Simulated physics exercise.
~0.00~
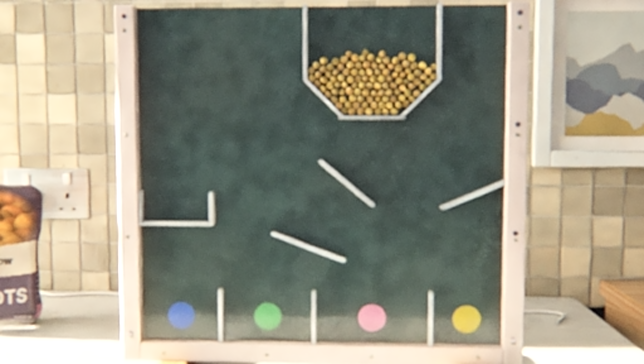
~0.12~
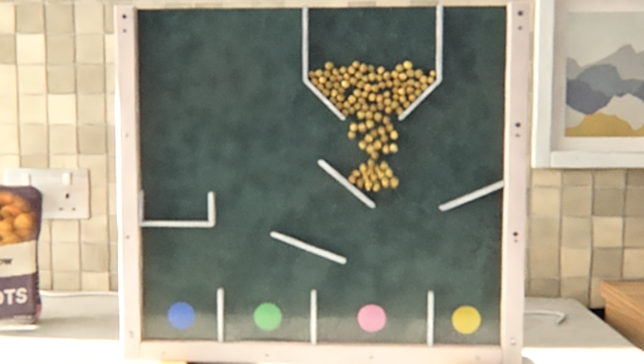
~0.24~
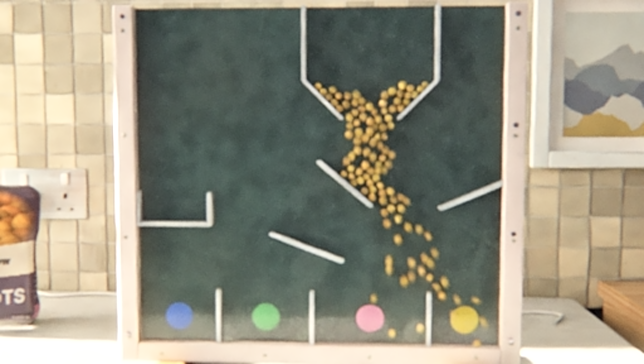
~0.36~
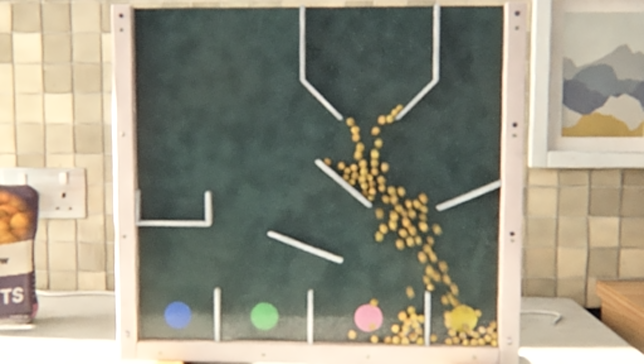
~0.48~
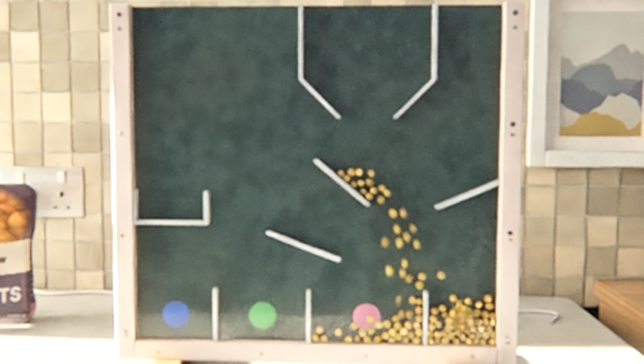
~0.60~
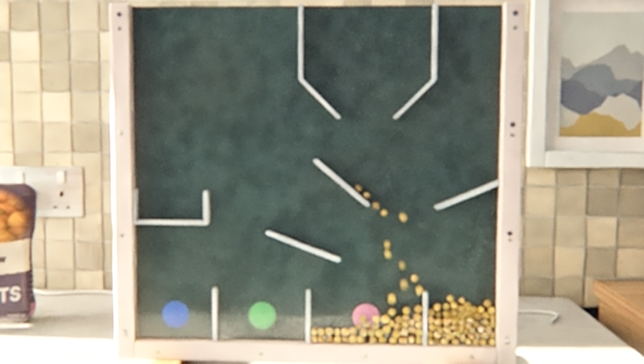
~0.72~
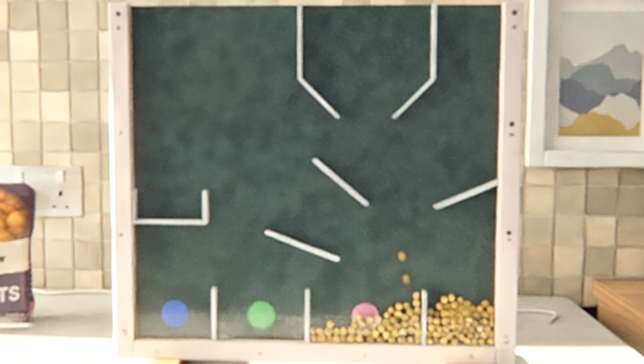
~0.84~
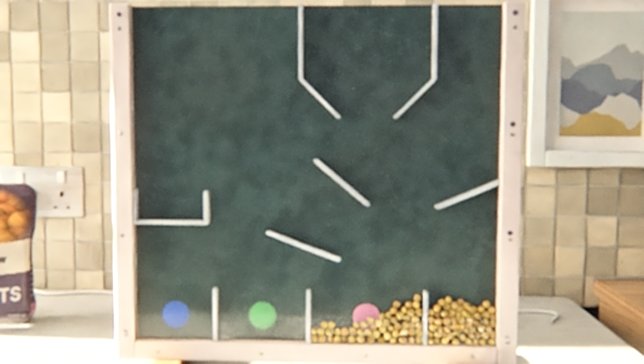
The video shows chickpeas dropping from an opened hopper in a clear-fronted case, sliding off a slanted ledge and falling to the lower right. They pile up and settle in the pink and yellow bins, while the blue and green bins stay empty.
